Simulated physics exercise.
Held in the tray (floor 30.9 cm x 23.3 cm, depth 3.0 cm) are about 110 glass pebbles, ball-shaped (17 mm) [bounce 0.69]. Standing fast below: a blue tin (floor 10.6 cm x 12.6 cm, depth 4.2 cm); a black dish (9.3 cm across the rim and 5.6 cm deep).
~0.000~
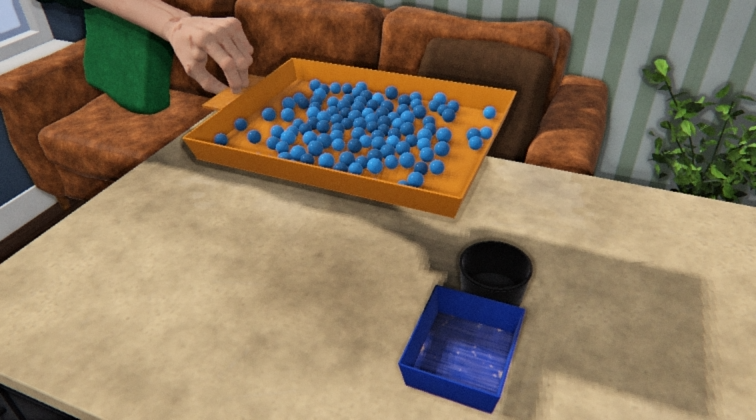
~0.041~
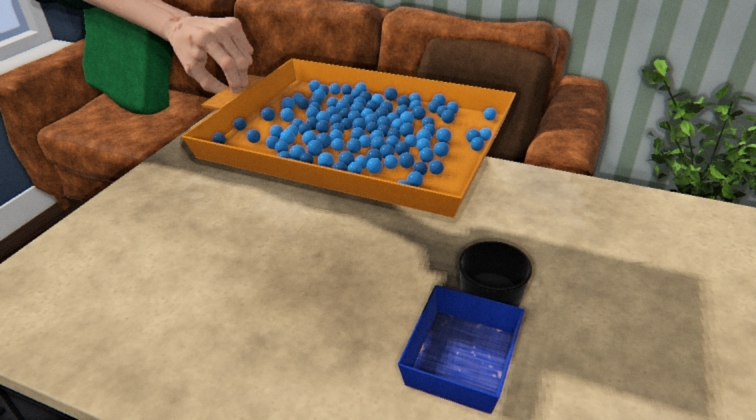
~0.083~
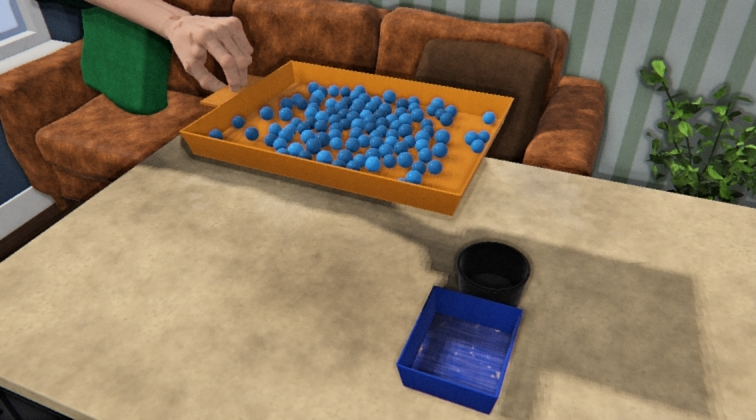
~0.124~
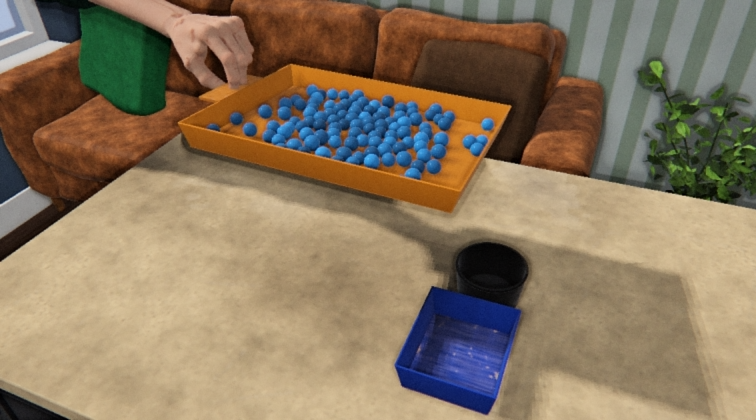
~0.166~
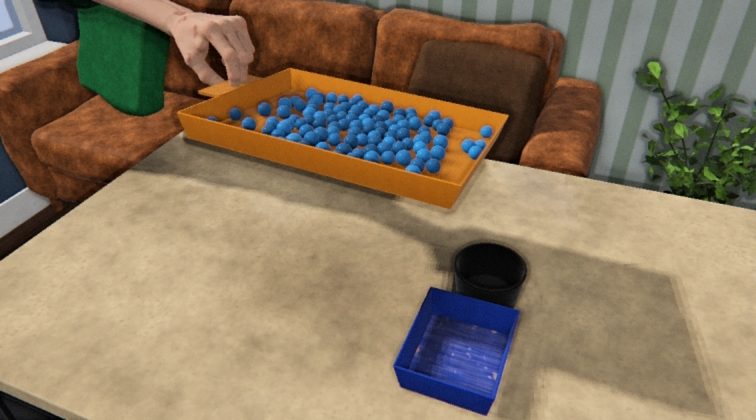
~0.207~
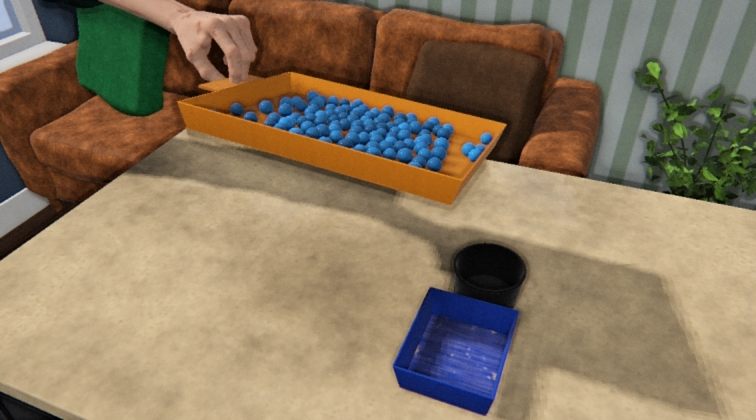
An orange tray of small blue balls, with a hand at its left end, started out level and then tilted gradually above a table where a blue container and a black dish stood still.
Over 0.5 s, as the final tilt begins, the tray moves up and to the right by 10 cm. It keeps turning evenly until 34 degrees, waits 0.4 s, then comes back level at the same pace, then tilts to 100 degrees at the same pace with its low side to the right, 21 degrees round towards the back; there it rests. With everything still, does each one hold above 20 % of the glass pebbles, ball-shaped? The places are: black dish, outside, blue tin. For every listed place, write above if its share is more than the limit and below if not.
Black dish: Above, outside everything: Above, blue tin: Below.
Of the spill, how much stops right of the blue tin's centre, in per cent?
I'd guess close to 50 in a hundred.
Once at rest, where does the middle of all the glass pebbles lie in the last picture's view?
Centre at rest: Approx. (481, 290) px.
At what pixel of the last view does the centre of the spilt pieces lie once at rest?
Spill centre, last frame: Approx. (499, 209).
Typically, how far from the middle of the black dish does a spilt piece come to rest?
I'd put it at around 42 cm.
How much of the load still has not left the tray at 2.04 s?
Tray retains approx. 80 % of the load.
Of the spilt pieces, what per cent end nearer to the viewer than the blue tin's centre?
Roughly 10 percent.
After 0.91 s, tilt 33 degrees; tray 100 %; middle of all pieces on or above the table near (390, 138).
Then, at 1.50 s, tilt 13 degrees; tray 100 %; middle of all pieces on or above the table near (410, 110).
After 2.04 s, tilt 68 degrees; black dish 5 %, outside 5 %, tray 80 %, in the air 10 %; middle of all pieces on or above the table near (481, 201).
After 2.56 s, tilt 100 degrees; blue tin 15 %, black dish 25 %, outside 60 %; middle of all pieces on or above the table near (491, 274).
By 4.4 s all is still; blue tin 15 %, black dish 25 %, outside 60 %, tray 0 %.
